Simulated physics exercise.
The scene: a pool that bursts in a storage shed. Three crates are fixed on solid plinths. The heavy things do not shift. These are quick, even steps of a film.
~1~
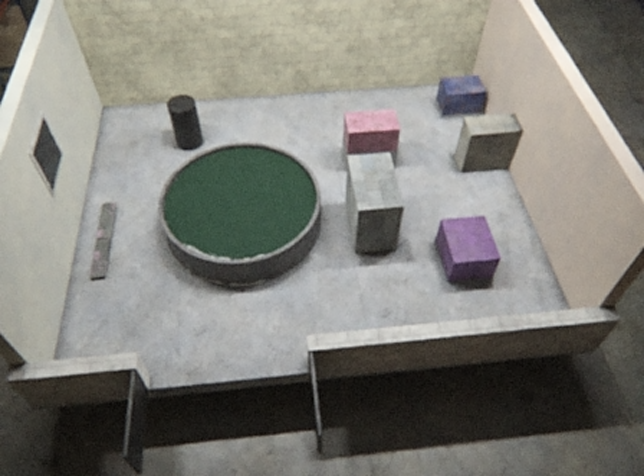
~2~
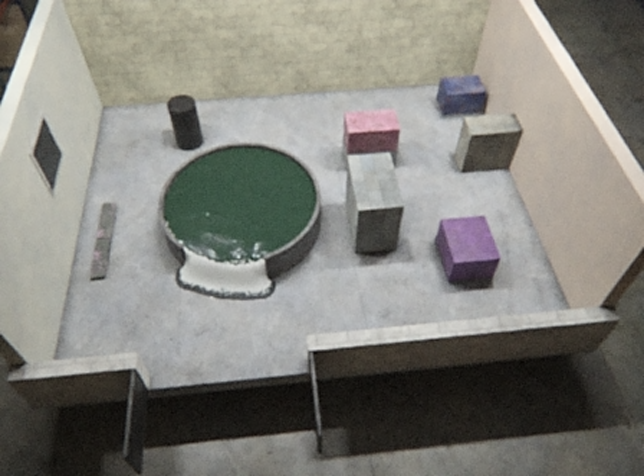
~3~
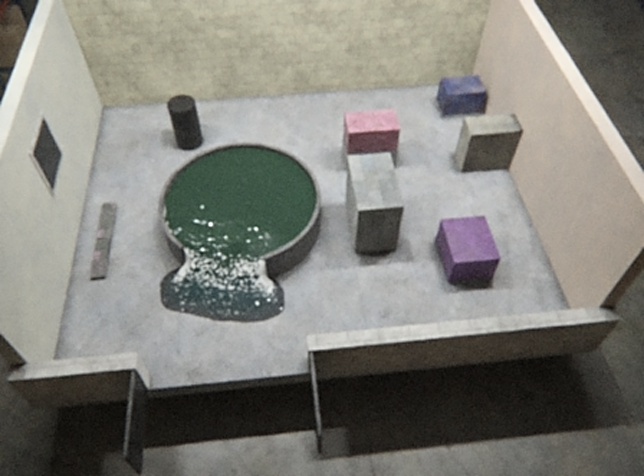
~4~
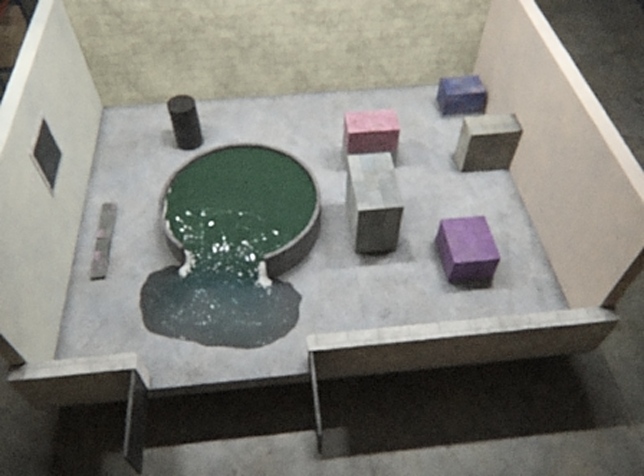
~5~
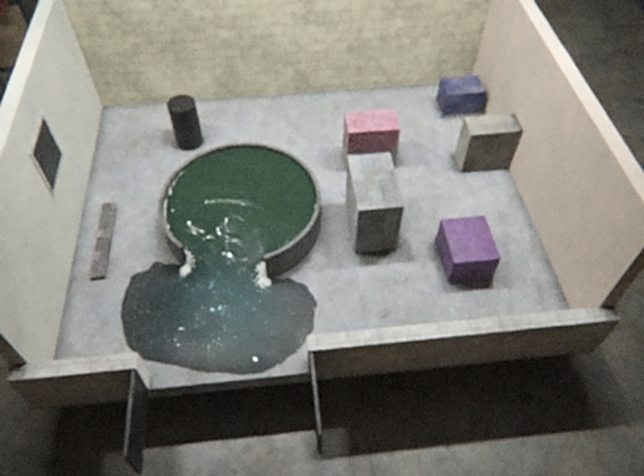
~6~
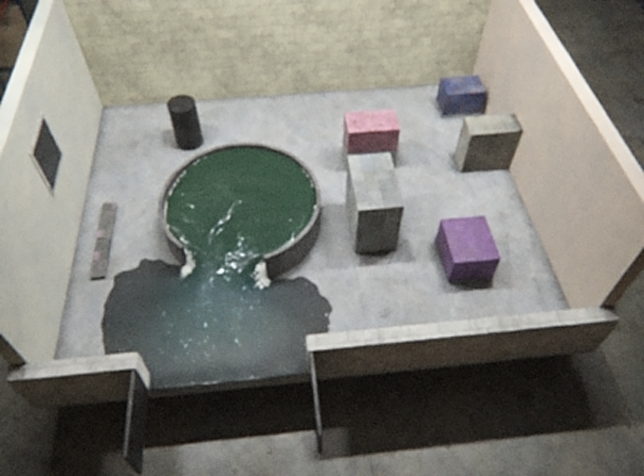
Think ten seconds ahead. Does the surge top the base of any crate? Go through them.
The pink crate stays dry; the purple crate stays dry; the blue crate stays dry.
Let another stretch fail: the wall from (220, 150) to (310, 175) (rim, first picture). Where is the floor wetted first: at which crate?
I say the pink one.
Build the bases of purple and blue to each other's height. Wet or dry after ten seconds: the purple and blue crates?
My reading: Purple is safe, blue keeps dry.
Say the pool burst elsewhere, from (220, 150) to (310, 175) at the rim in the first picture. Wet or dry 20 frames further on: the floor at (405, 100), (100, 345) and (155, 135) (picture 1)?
As listed: Awash, free of water, under water.
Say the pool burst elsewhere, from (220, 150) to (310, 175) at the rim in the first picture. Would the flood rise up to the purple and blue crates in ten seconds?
Then: Purple crate is topped, blue crate is topped.
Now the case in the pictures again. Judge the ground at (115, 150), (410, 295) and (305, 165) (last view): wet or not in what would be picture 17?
As listed: No water, not flooded, not flooded.
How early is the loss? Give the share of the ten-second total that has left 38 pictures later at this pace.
Roughly 80 per cent.
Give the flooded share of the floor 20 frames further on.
Some 25 per cent.
A moment on, water covers 15 % of the floor; the pink crate not reached, the purple crate not reached, the blue crate not reached.
Next, water covers 15 % of the floor; the pink crate not reached, the purple crate not reached, the blue crate not reached.
Then, water covers 25 % of the floor; the pink crate not reached, the purple crate not reached, the blue crate not reached.
Later, water covers 35 % of the floor; the pink crate not reached, the purple crate water round its plinth, the blue crate not reached.
In the end, water covers 45 % of the floor; the pink crate stayed above the water, the purple crate stayed above the water, the blue crate stayed above the water.
